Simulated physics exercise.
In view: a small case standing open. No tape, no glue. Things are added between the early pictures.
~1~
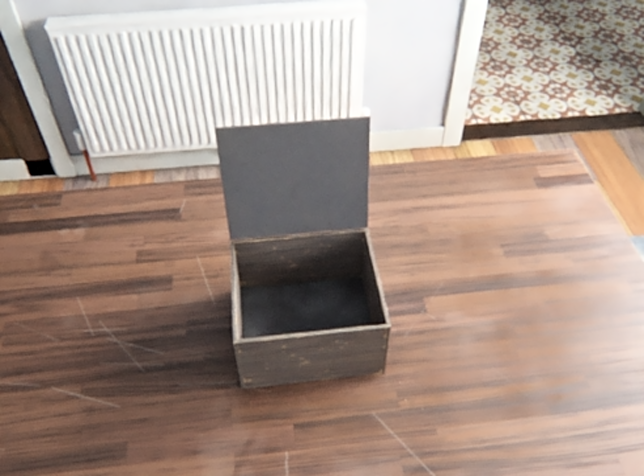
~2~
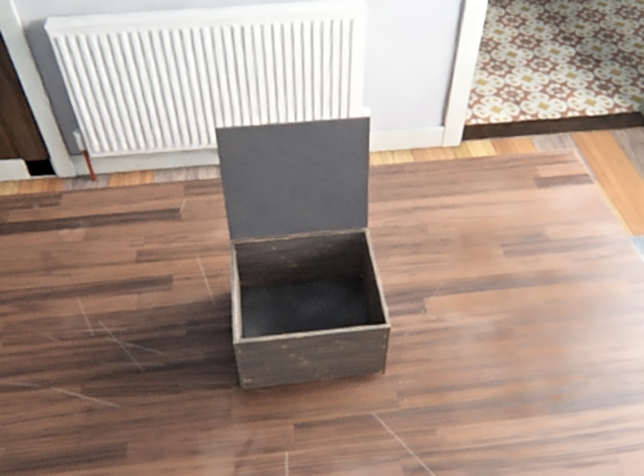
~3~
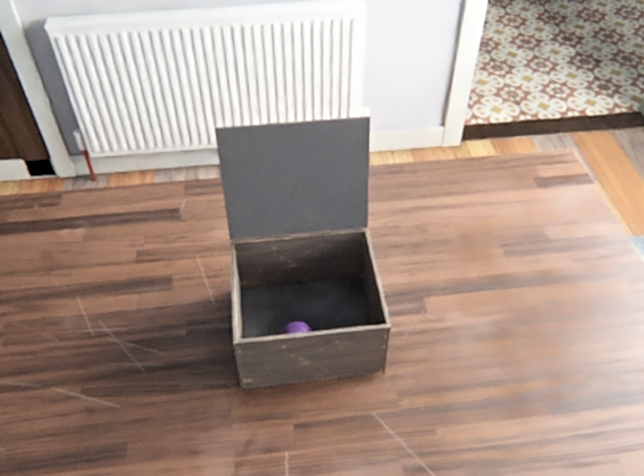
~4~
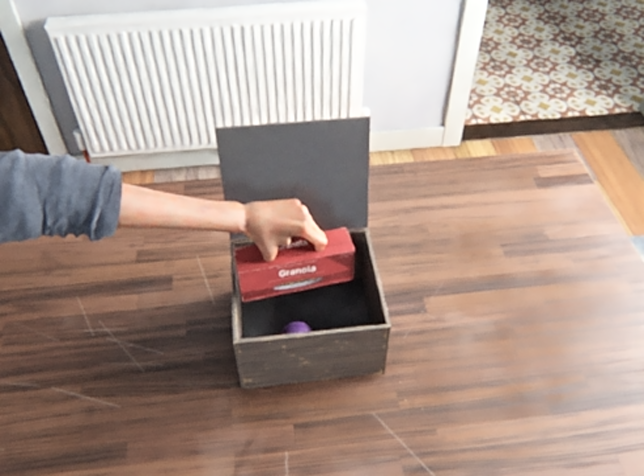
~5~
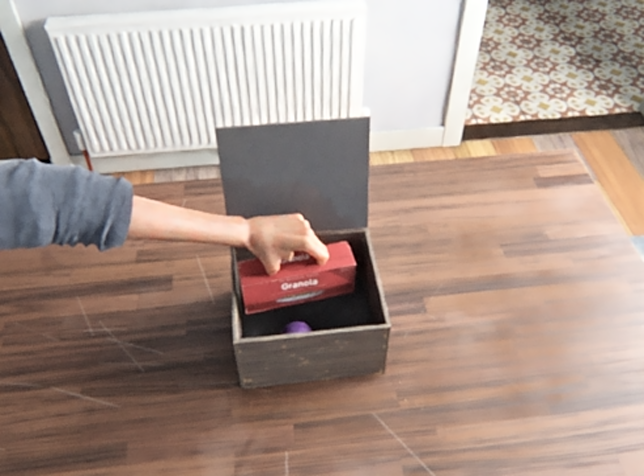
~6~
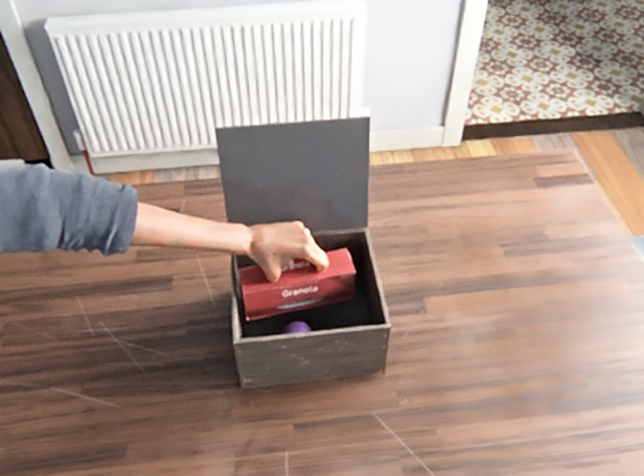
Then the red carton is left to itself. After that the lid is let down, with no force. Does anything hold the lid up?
As it turns out, it closes.
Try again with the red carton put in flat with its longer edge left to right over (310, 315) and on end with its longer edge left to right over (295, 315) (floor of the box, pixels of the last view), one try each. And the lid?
First, it shuts flat; second, it stays ajar.
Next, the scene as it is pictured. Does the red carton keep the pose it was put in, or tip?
It keeps its pose.
Then, 1.30 s after the last picture, lid 79° above the rim; red carton slid a little near (298, 307).
Then, 1.80 s after the last picture, lid 38° above the rim; red carton slid a little near (298, 307).
At rest, lid shut; moved from the start, red carton; purple ball in place. Seen from the same camera at the end, red carton near (298, 307).
